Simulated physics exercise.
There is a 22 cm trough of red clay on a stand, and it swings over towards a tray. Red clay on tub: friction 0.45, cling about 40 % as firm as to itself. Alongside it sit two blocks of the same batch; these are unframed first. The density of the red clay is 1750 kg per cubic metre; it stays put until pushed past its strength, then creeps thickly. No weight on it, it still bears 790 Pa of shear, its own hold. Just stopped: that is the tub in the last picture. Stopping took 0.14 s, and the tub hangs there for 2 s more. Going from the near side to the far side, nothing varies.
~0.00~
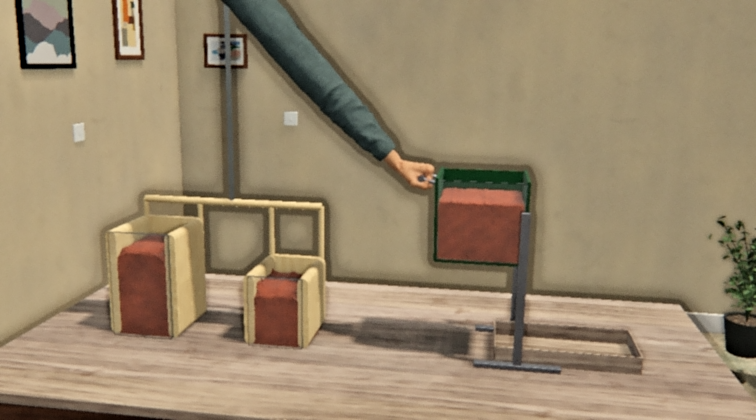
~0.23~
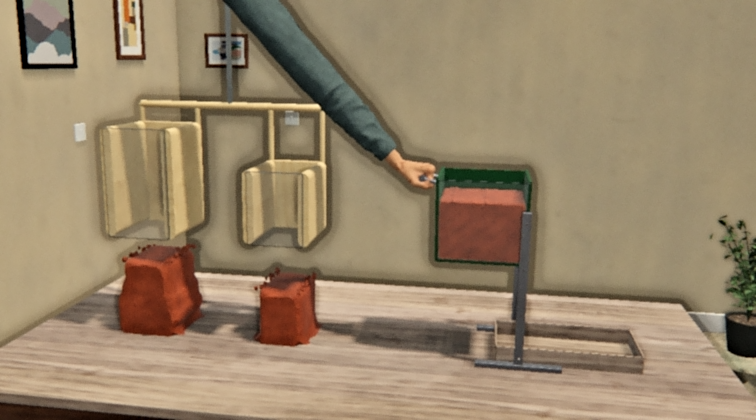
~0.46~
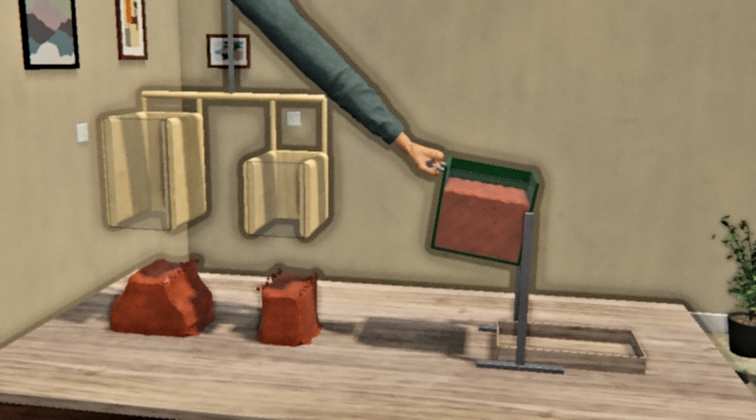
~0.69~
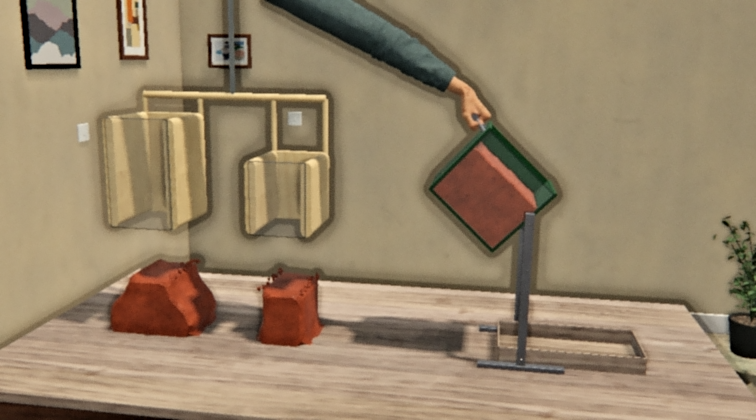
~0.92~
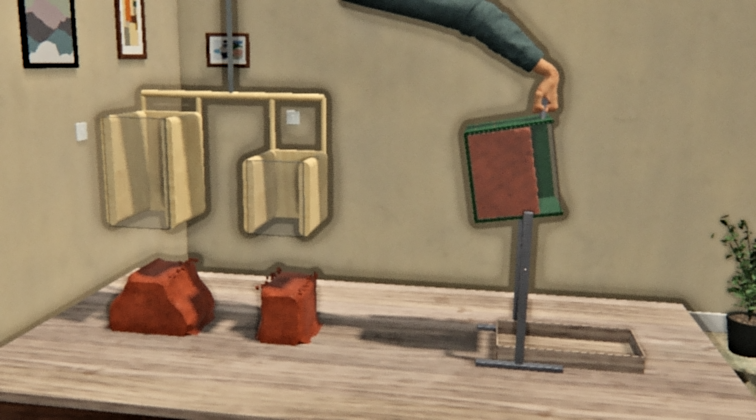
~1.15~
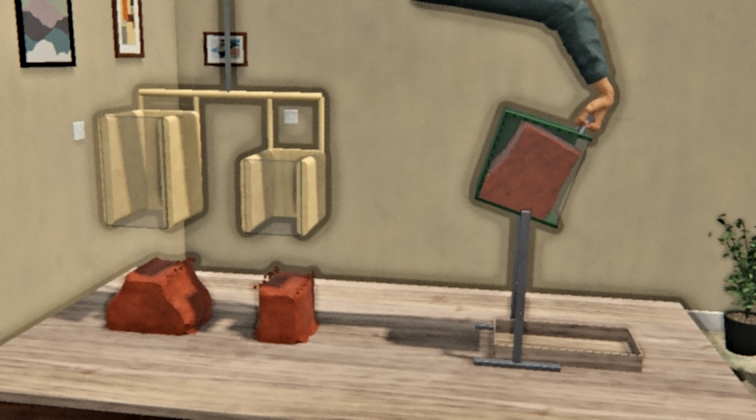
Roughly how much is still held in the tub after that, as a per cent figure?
The amount still held in the tub is about 36 per cent.
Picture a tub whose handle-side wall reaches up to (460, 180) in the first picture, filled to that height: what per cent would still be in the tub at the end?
About 45 % stays in the tub.
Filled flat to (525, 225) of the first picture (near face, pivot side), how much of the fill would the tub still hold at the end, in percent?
That gives some 45 %.
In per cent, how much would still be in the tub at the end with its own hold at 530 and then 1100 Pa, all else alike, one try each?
First 35 %, second 35 %.
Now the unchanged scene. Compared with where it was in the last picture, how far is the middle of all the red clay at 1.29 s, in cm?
Shift: Roughly 8 cm.
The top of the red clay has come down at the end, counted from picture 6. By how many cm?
About 14 cm.
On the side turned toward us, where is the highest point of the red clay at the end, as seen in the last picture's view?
Peak location: Approx. (532, 179).
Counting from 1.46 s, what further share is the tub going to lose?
Load share from then on: Near 0 %.
After 1.29 s, the tub is at 107 degrees and holds 71 %.
After 1.46 s, the tub is at 107 degrees and holds 36 %.
After 1.63 s, the tub is at 107 degrees and holds 36 %.
After 1.80 s, the tub is at 107 degrees and holds 36 %.
After 3.15 s, at the end, the tub is at 107 degrees and holds 36 %.
